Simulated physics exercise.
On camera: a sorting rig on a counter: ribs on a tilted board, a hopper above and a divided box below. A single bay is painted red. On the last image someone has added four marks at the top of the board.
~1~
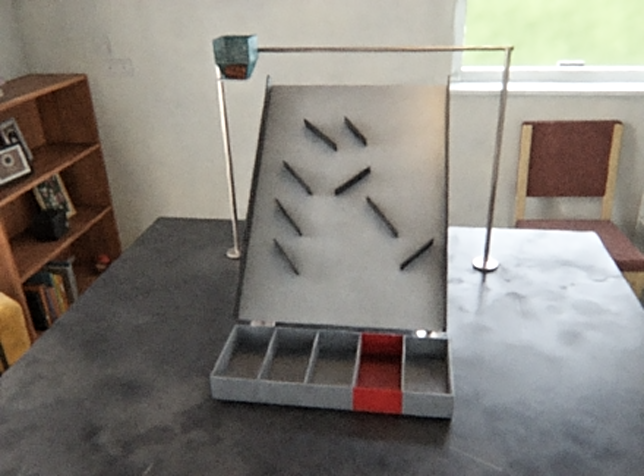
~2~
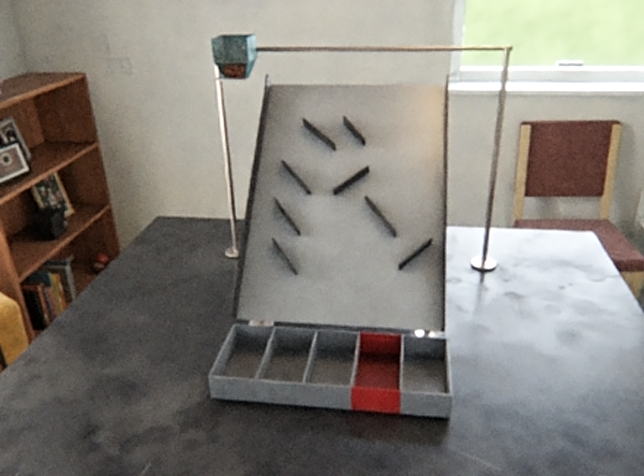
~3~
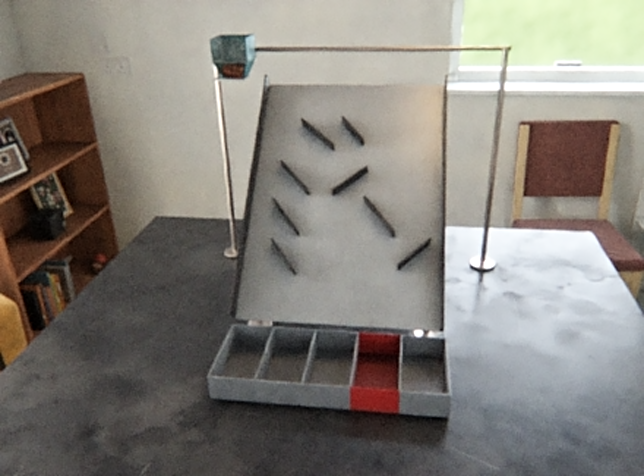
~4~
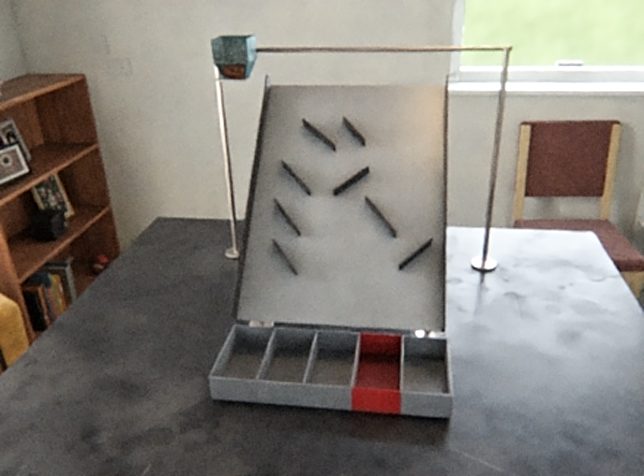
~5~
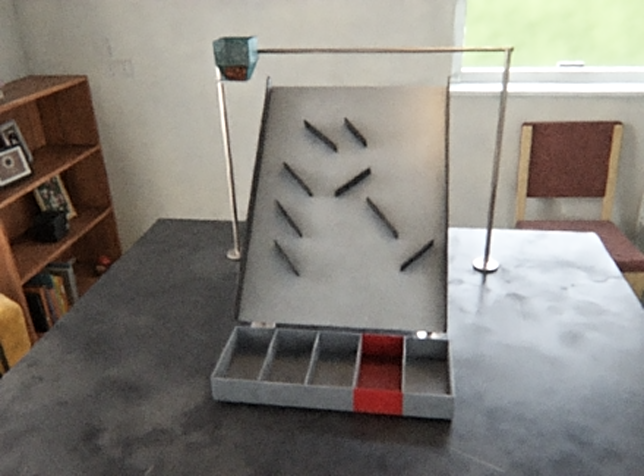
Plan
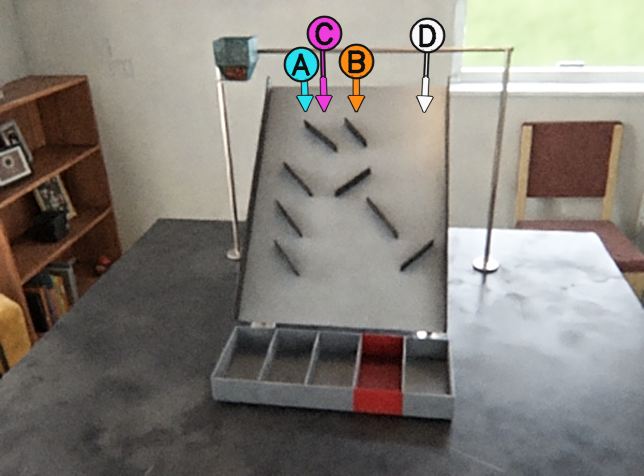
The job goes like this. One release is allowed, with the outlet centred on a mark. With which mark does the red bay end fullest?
Use mark B.
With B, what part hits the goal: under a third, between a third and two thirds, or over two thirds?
Between a third and two thirds.
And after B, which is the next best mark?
It is D.
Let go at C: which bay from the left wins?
It is the second one.
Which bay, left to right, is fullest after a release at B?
It is the fourth one.
On the marked copy, mark A meets the board at (305, 105); mark B meets the board at (356, 105); mark C meets the board at (324, 105); mark D meets the board at (424, 106).
For mark A, a small part in the red bay, most in other bays, a small part outside the box.
For mark B, about two thirds in the red bay, about a third in other bays.
For mark C, a stray few in the red bay, nearly all in other bays.
For mark D, about a third in the red bay, about two thirds in other bays, a stray few outside the box.
